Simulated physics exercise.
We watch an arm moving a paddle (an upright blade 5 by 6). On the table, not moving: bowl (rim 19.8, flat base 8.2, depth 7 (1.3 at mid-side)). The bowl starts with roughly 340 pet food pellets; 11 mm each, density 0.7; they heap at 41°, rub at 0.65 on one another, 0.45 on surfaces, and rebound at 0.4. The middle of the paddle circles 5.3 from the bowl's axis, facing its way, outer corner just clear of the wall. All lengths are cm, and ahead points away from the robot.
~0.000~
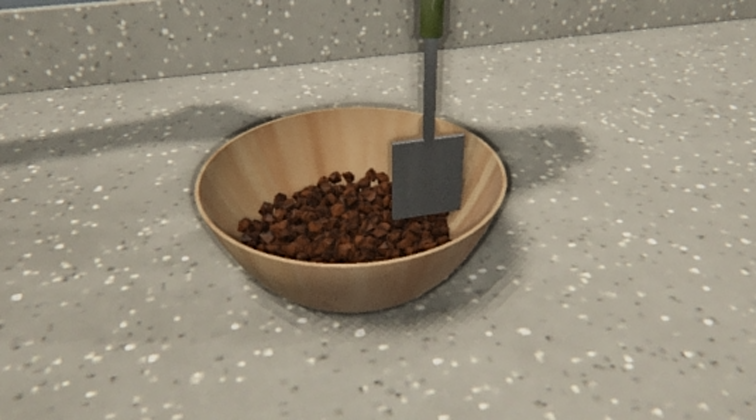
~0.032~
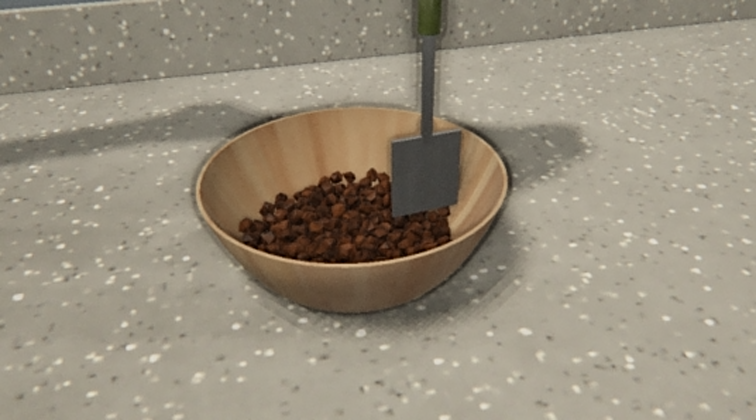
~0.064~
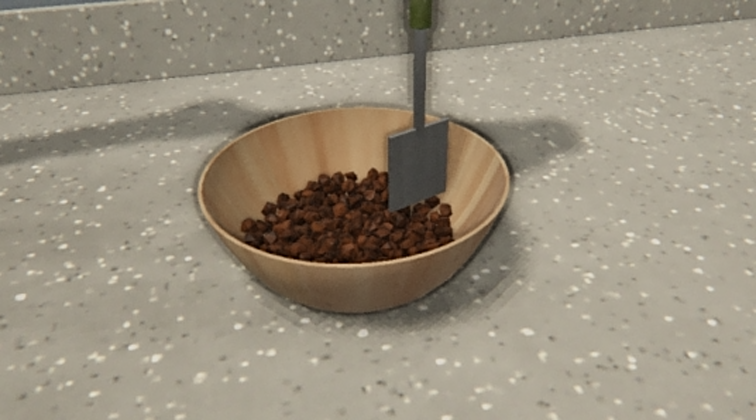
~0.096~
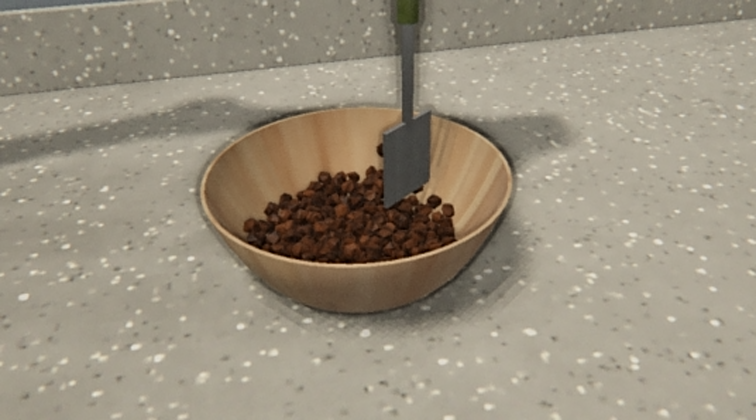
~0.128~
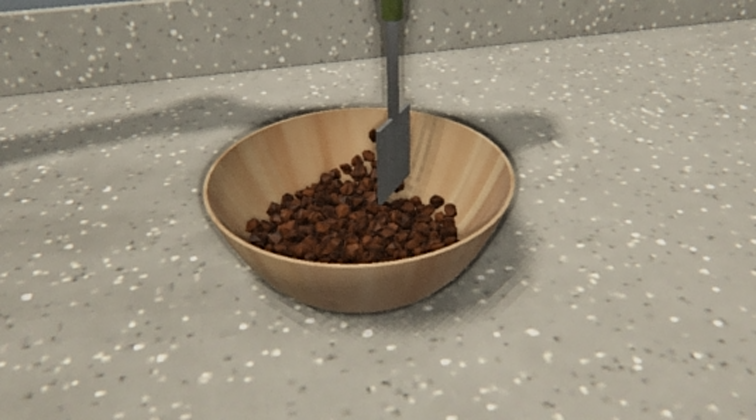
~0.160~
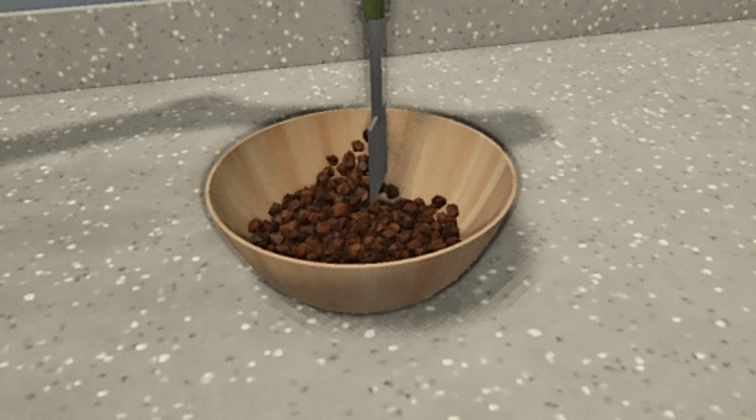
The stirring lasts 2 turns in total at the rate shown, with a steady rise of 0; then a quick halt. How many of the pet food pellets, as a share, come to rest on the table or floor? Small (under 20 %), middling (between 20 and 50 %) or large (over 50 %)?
On the table or floor the share is small, under 20 %.
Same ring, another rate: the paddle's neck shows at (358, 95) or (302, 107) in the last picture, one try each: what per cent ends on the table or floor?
About 15 and 30 per cent.
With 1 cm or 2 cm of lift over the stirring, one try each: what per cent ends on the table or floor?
Some 0 and 0 per cent.
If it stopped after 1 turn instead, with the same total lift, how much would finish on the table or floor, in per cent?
Then about 5 per cent.
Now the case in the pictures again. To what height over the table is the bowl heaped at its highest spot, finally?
Some 7.5 cm.
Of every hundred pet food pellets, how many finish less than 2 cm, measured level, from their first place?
Some 15 per cent.
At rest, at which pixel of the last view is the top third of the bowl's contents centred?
Around (413, 191).
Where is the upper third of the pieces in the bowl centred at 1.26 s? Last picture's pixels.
At about (339, 263).
After 0.71 s, 324° round, highest piece 9 above the table; 330 in the bowl, 7 on the table or floor, 1 in flight or on the tool.
After 1.26 s, 222° round, highest piece 8 above the table; 315 in the bowl, 21 on the table or floor, 2 in flight or on the tool.
After 1.74 s, 0° round, highest piece 8 above the table; 311 in the bowl, 27 on the table or floor.
After 2.44 s, 0° round, highest piece 8 above the table; 311 in the bowl, 27 on the table or floor.
At rest, 311 in the bowl, 27 on the table or floor. That is 8 % on the table or floor.
